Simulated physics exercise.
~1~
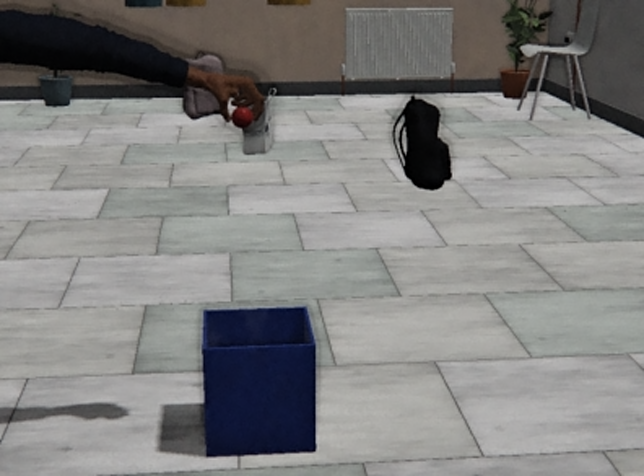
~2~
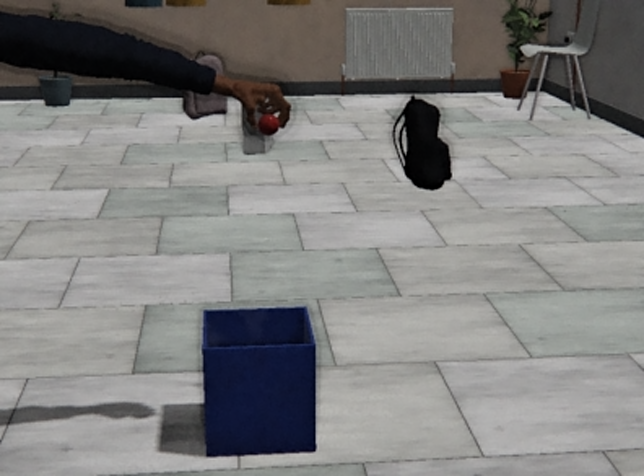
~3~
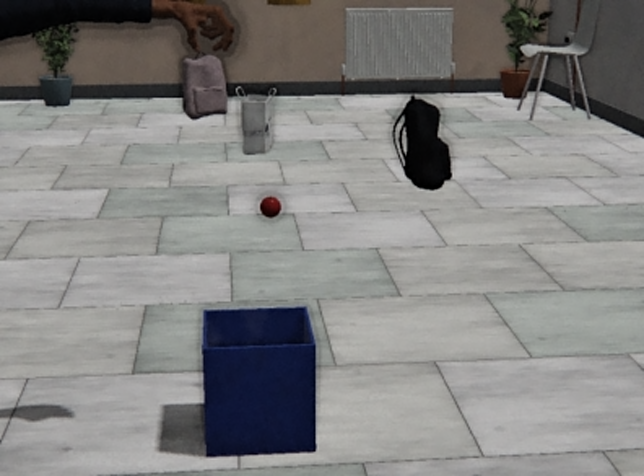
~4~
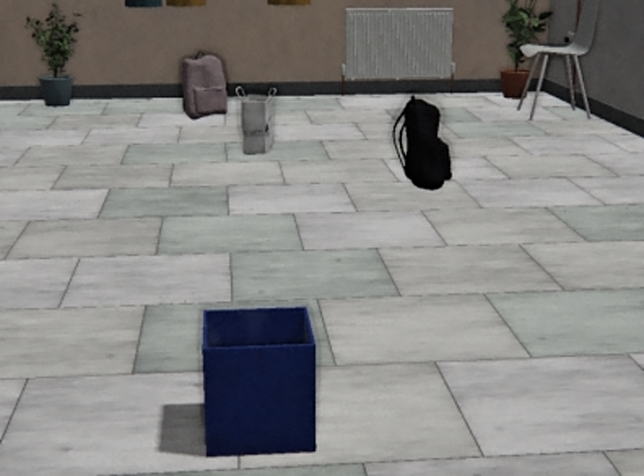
At the start, an arm in a dark sleeve reaches in from the left, holding a small red tomato high above a tiled floor, with an open blue crate standing below. Bags, potted plants and a chair sit toward the back of the room. The hand carries the tomato a little to the right until it is over the crate. Then the fingers let go and the hand draws back to the left while the tomato falls straight down. Finally, the arm is gone and the tomato is out of sight, having dropped into the crate, which has not moved.
